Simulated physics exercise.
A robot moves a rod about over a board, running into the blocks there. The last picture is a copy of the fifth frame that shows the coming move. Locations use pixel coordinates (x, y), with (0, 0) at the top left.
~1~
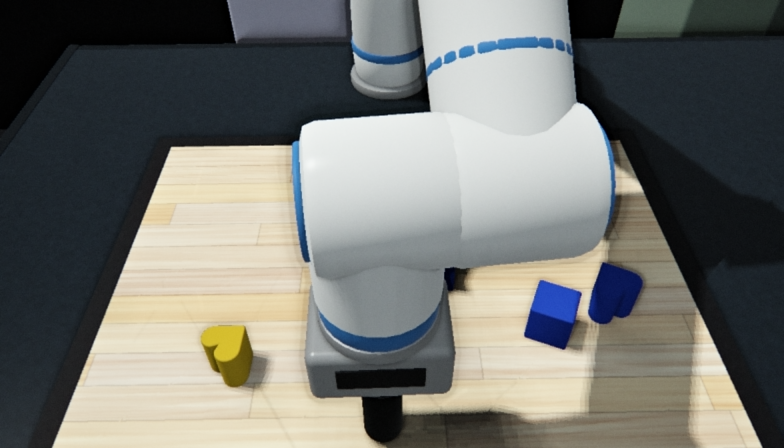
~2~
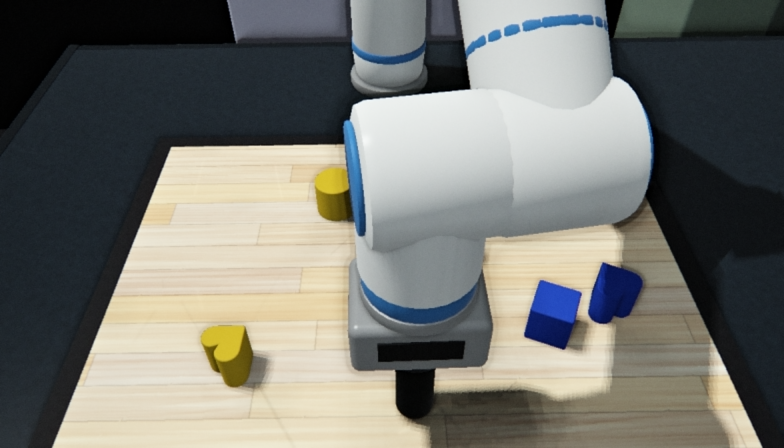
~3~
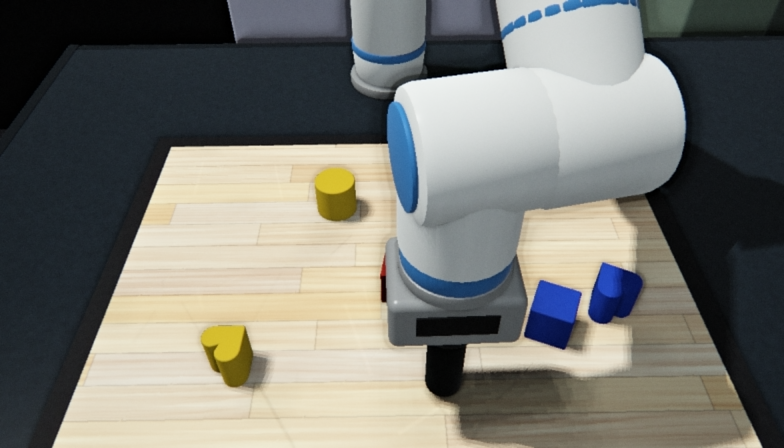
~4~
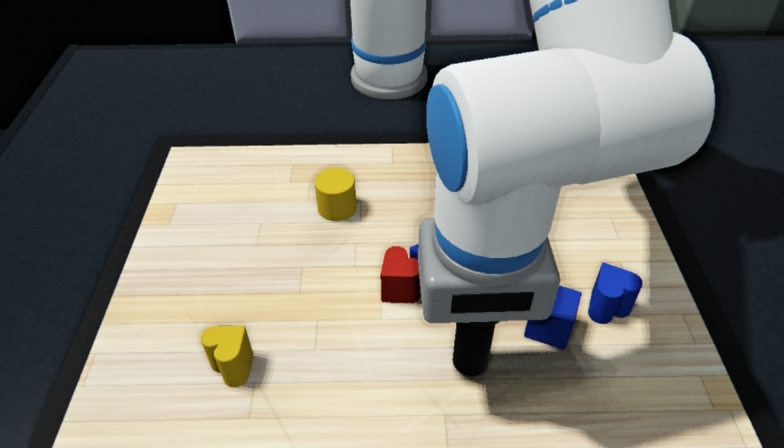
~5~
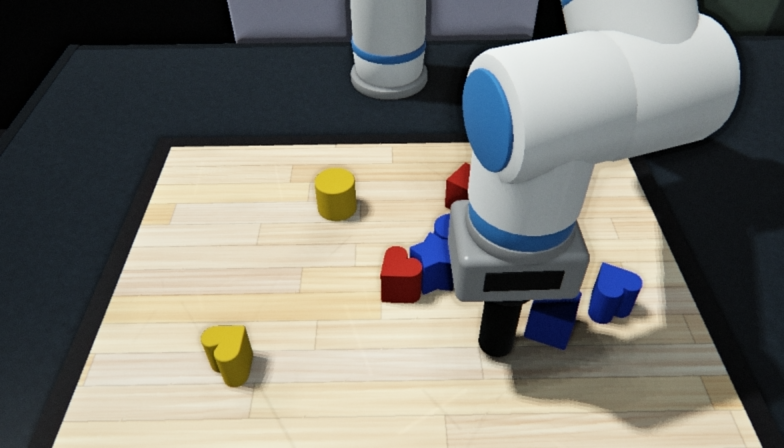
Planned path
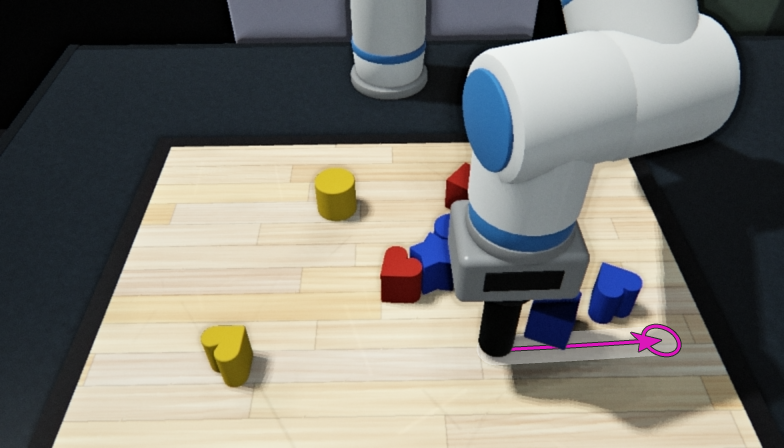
At first, a white robot arm holds a black rod low over a wooden board, with a yellow heart block to the left and two blue blocks to the right. The arm glides steadily right and slightly away, revealing a yellow cylinder, then red and blue blocks, as the rod nears the blue square piece.
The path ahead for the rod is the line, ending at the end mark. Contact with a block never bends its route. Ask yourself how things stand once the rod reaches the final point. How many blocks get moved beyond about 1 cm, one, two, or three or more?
The push will move one block.
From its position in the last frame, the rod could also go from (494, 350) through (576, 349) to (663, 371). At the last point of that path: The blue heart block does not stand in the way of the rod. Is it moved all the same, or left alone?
By the end it is where it was.
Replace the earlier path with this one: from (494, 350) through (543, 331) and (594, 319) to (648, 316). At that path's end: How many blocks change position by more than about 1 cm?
I foresee two blocks being moved.
The drawn path runs from (494, 350) directly to (661, 340).
What follows on the original path. One third of the way, rod (553, 340); blue square piece (570, 291).
Two thirds of the way, rod (610, 336); blue square piece (576, 286), turned 25° anticlockwise.
At the end, rod (665, 333); blue square piece (576, 286), turned 25° anticlockwise; blue heart block not moved.
